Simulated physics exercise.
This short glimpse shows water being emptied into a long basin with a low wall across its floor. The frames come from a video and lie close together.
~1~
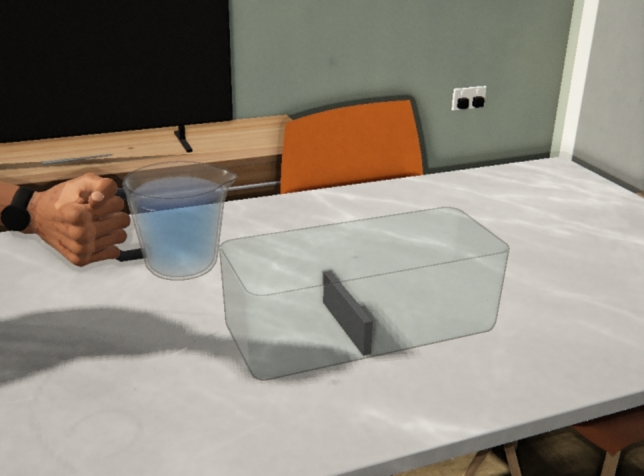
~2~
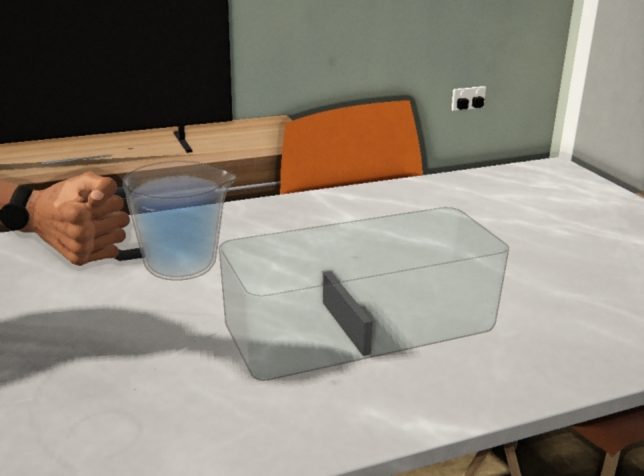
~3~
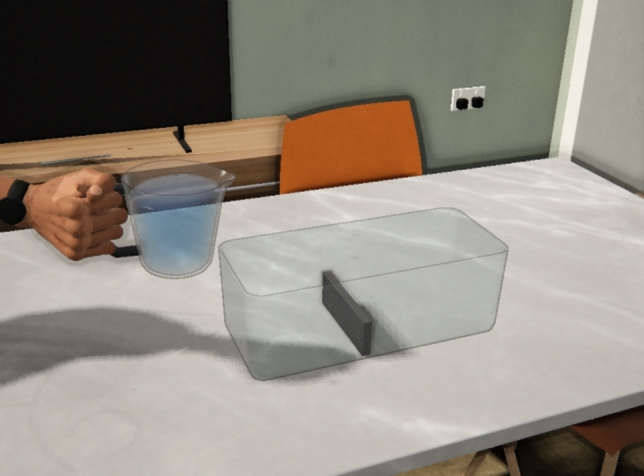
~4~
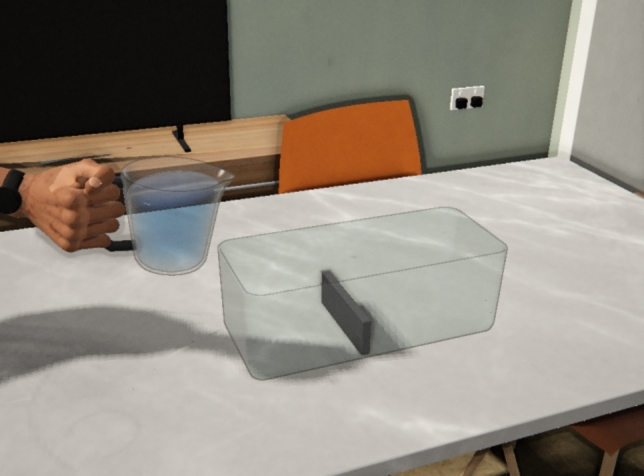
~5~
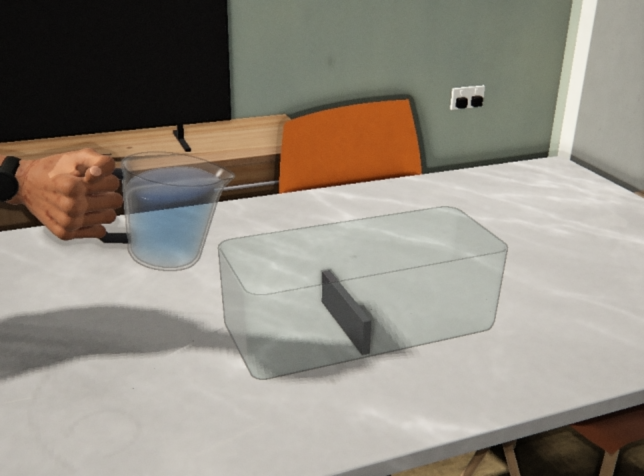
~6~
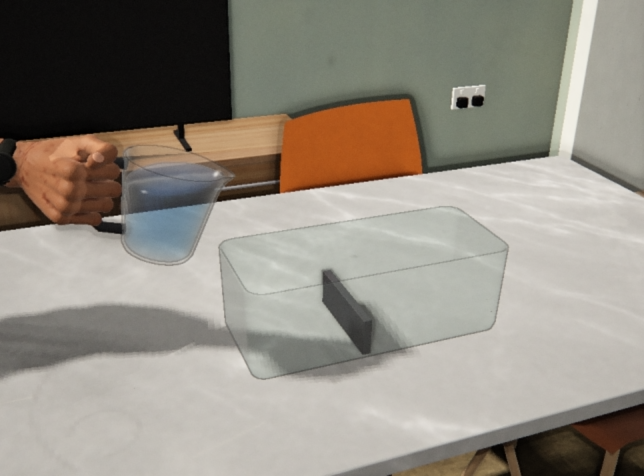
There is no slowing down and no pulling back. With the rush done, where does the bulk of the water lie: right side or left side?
The fullest part is on the left.
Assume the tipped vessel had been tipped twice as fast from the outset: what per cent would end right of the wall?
Some 5 per cent.
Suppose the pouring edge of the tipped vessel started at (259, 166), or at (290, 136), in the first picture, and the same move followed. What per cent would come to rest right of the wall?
Try one: 20 %; try two: 90 %.
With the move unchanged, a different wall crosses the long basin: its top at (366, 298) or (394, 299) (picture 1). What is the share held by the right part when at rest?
About 10 and 20 per cent.
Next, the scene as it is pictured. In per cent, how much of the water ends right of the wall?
That share comes out near 5 percent.
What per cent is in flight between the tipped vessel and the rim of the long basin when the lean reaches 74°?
About 25 per cent.
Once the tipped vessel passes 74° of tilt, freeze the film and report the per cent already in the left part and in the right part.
The left part holds around 10 percent, the right part 0 percent.
A moment on, the tilt is 74° and 67 per cent is still to pour, 9 is left of the wall and 0 right of it.
Next, the tilt is 108° and 9 per cent is still to pour, 68 is left of the wall and 1 right of it.
Then the tilt is 114° and 0 per cent is still to pour, 92 is left of the wall and 4 right of it.
Later the tilt is 114° and 0 per cent is still to pour, 92 is left of the wall and 4 right of it.
Finally, 92 per cent lies left of the wall, 4 right of it and 4 outside.
